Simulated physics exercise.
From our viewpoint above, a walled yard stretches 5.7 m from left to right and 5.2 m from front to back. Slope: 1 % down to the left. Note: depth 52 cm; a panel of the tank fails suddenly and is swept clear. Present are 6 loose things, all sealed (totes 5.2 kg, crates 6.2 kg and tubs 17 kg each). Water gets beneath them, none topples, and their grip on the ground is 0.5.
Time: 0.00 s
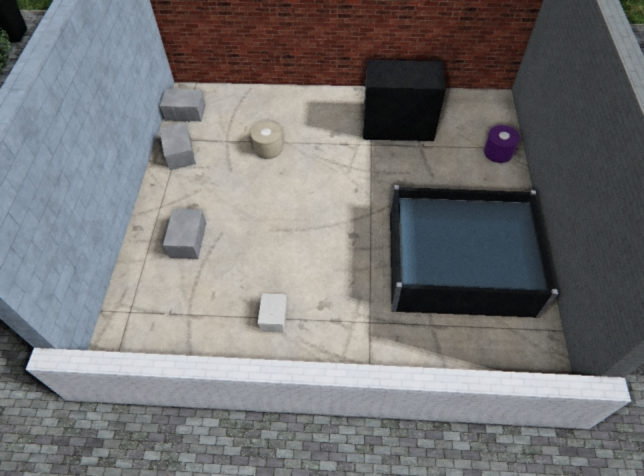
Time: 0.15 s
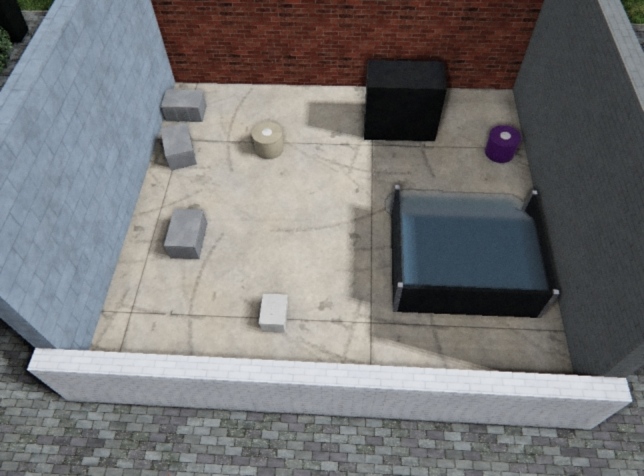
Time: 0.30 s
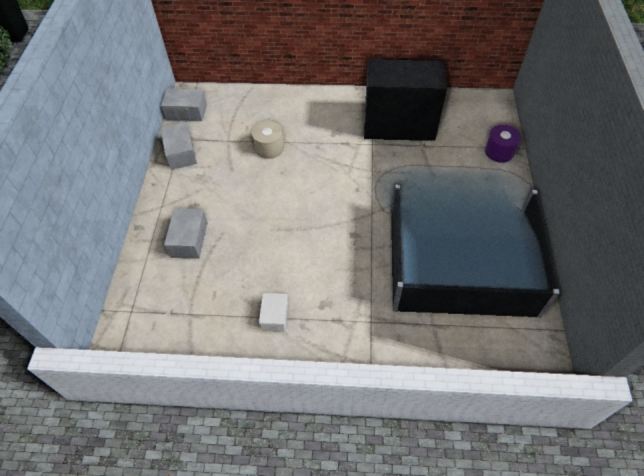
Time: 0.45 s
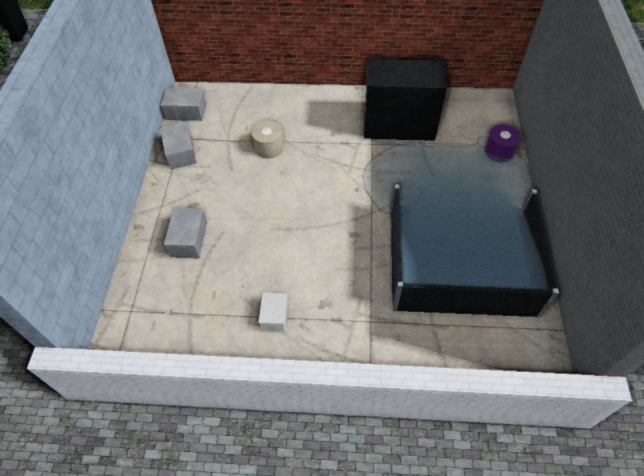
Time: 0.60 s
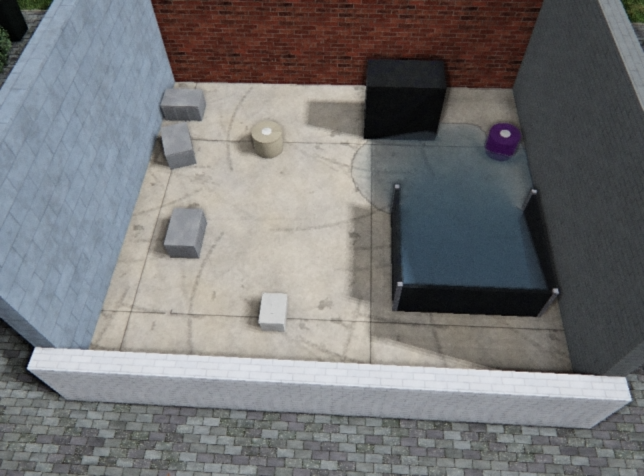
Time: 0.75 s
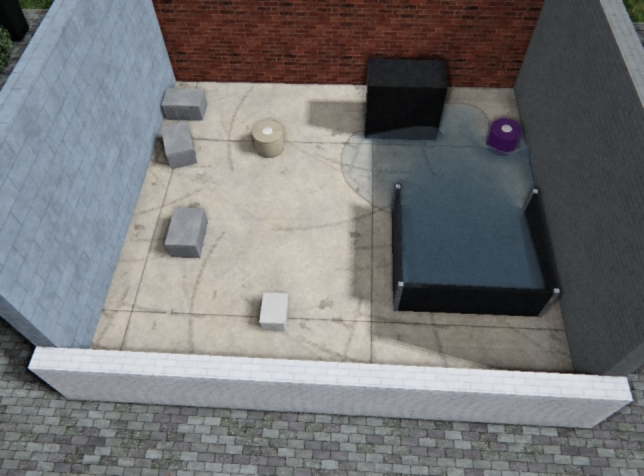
Water spilling from the open back of a dark tank, spreading across a walled yard floor and nudging a purple tub slightly.
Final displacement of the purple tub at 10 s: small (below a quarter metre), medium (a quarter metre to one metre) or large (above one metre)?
Large.
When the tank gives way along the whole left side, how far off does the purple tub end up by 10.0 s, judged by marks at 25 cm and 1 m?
In that case the purple tub holds its place.
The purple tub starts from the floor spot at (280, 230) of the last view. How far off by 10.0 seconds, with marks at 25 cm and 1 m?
Observed: Object is barely disturbed.
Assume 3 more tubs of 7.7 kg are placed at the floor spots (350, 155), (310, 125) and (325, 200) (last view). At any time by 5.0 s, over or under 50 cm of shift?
Listed order gives above the limit, above the limit, within the limit.
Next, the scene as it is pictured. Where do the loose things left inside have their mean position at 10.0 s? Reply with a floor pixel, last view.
Near (282, 230).
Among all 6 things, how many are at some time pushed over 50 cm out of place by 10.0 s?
I get 5.
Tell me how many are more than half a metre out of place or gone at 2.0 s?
By that time the total stands at 1.
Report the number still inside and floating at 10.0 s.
Total: 3.
After 2.0 s the purple tub is near (492, 69), 1.2 m from its start, afloat; 1 afloat.
After 4.5 s the purple tub is near (333, 83), 2.8 m from its start, aground; 2 afloat.
After 7.0 s the purple tub is near (318, 85), 3.0 m from its start, aground; 3 afloat.
After 10.0 s the purple tub is near (318, 85), 3.0 m from its start, aground; 3 afloat.
